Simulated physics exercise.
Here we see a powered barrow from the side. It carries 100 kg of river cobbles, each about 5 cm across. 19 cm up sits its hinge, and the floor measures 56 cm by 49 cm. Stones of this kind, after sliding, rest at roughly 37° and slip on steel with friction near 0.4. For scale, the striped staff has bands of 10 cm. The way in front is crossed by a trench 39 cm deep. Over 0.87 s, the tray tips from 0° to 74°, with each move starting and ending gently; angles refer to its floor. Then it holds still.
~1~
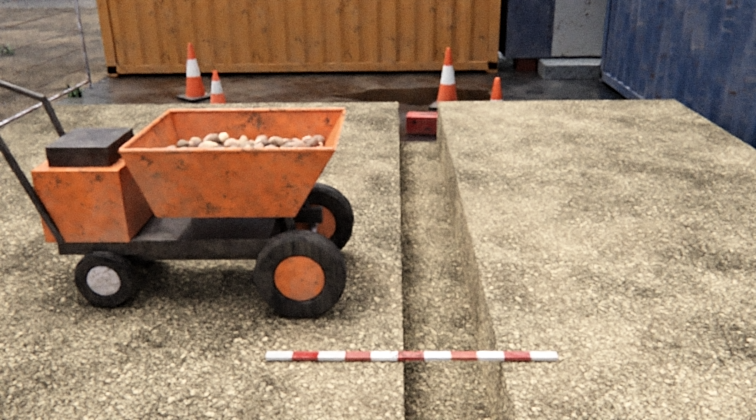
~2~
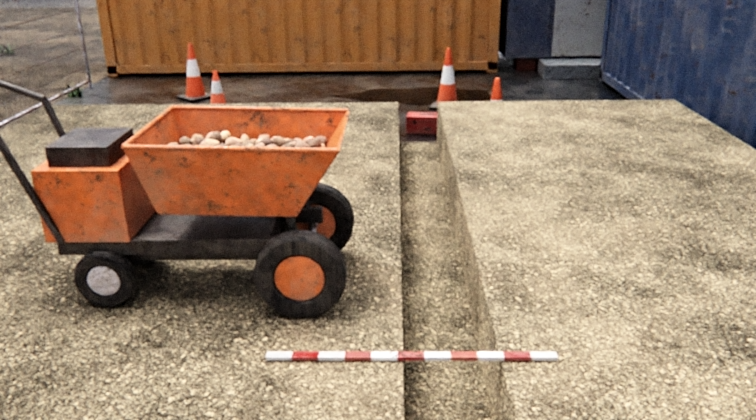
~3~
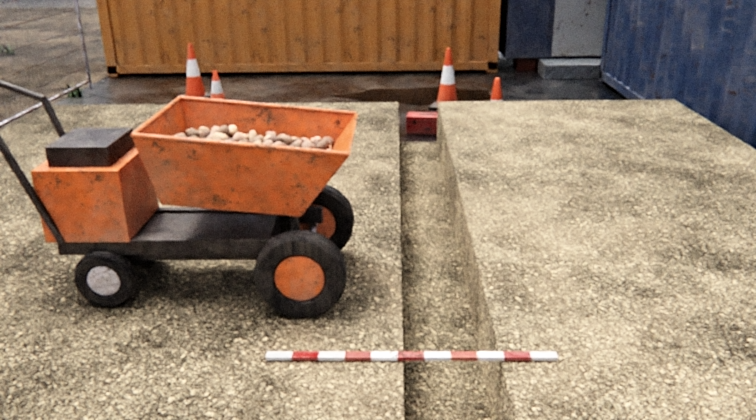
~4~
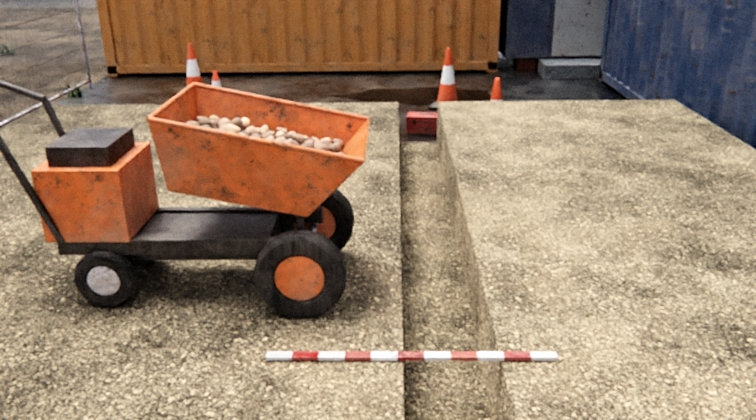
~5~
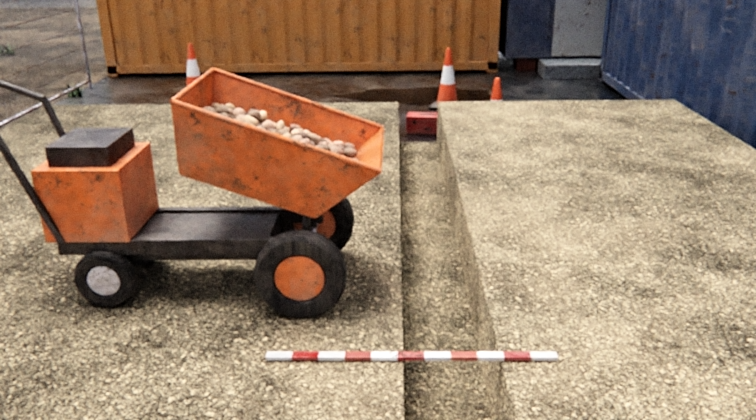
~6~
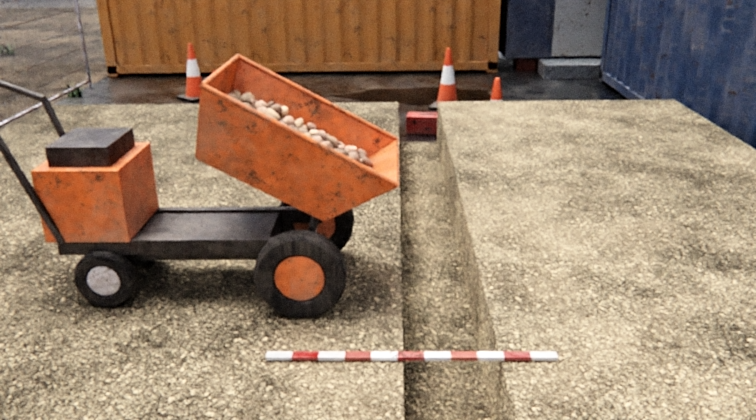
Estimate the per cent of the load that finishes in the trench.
Roughly 65 percent.
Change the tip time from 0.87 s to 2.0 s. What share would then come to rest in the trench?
It would be near 85 per cent.
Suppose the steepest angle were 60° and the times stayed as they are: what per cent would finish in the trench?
In that case around 30 percent.
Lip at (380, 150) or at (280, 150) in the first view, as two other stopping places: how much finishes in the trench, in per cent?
Roughly 30 in a hundred from the first, 100 in a hundred from the second.
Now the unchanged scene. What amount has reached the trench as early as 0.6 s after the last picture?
Some 20 per cent.
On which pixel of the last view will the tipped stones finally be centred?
Near (466, 338).
Then, 0.3 s after the last picture the floor is at 62°, 100 % in the tray; the foremost stones are at (422, 224).
Then, 0.6 s after the last picture the floor is at 74°, 72 % in the tray, 18 % in the trench, 11 % past the trench; the foremost stones are at (512, 278).
Then, 1.0 s after the last picture the floor is at 74°, 31 % in the tray, 34 % in the trench, 35 % past the trench; the foremost stones are at (644, 294).
Then, 2.9 s after the last picture the floor is at 74°, 0 % in the tray, 65 % in the trench, 35 % past the trench; the foremost stones are at (739, 283).
